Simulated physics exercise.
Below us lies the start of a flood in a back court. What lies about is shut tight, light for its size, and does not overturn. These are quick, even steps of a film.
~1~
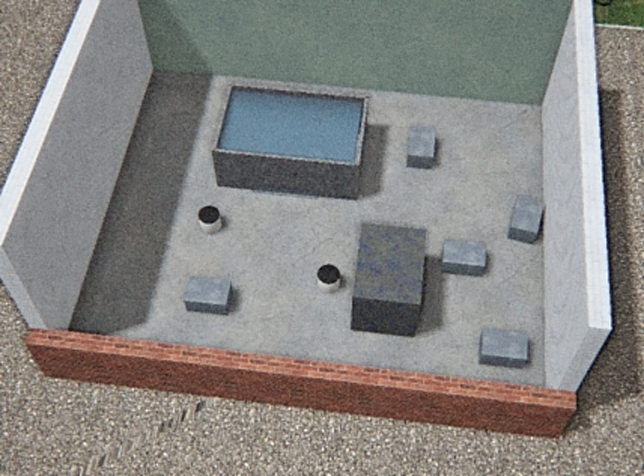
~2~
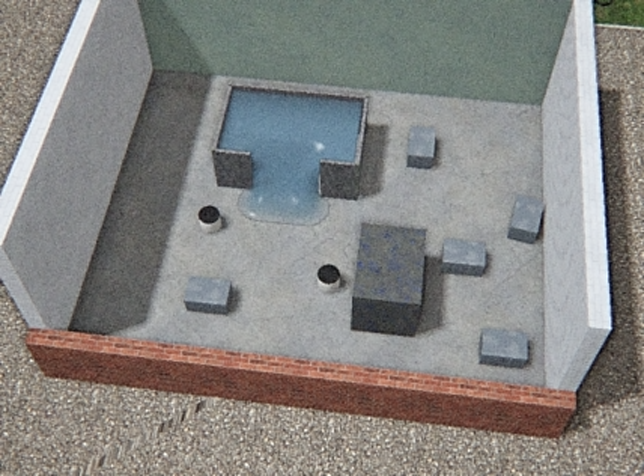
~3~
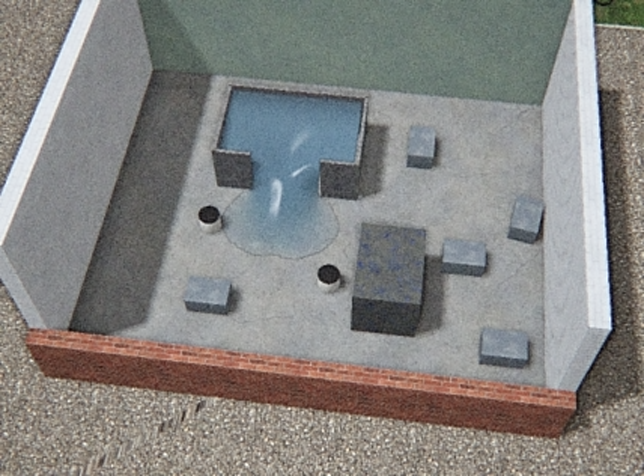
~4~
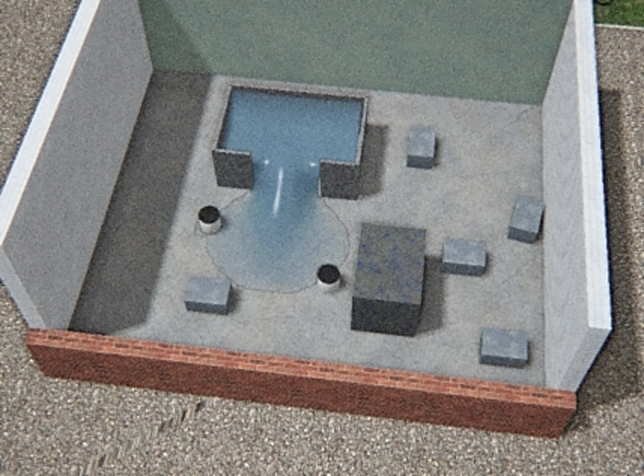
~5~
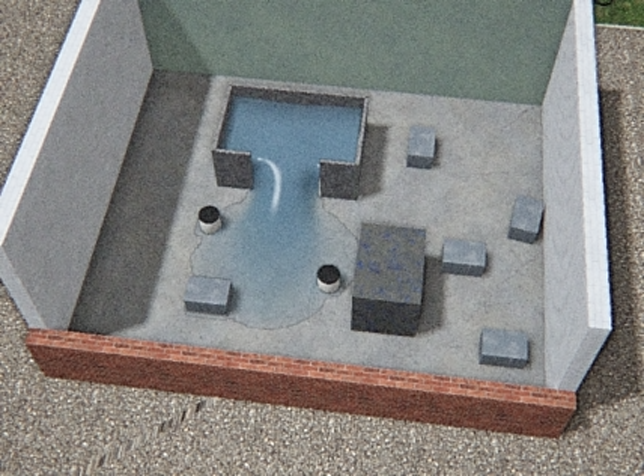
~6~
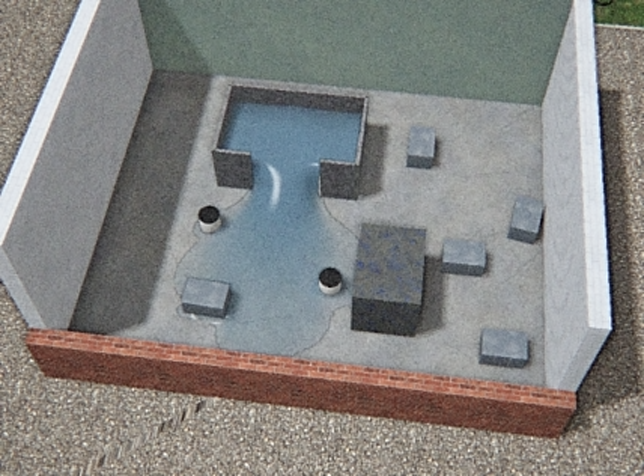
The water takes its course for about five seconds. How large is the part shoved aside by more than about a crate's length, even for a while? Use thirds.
That comes to two thirds or more.
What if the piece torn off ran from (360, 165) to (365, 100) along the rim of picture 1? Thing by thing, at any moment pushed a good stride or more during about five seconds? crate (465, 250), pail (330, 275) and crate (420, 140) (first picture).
As listed: Shifted that much, not that far, yes.
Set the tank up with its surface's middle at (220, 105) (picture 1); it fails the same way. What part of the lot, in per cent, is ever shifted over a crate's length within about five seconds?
Close to 70 %.
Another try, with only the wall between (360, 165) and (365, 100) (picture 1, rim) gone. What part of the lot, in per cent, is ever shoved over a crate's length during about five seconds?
About 70 per cent.
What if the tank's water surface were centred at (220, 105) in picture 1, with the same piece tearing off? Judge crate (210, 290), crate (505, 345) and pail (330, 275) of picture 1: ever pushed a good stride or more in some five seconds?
In that order: Pushed that far, that far or more, shifted that much.
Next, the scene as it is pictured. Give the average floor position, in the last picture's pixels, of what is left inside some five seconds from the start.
At about (387, 206).
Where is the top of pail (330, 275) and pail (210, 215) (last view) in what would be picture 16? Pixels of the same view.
Close to (408, 357) and (163, 209).
A moment on, 2 of 7 are well off their spots; 1 afloat.
Next, 3 of 7 are well off their spots; 2 afloat.
Later, 3 of 7 are well off their spots; 2 afloat.
In the end, 5 of 7 are well off their spots, and 5 have been at some point; 4 afloat.
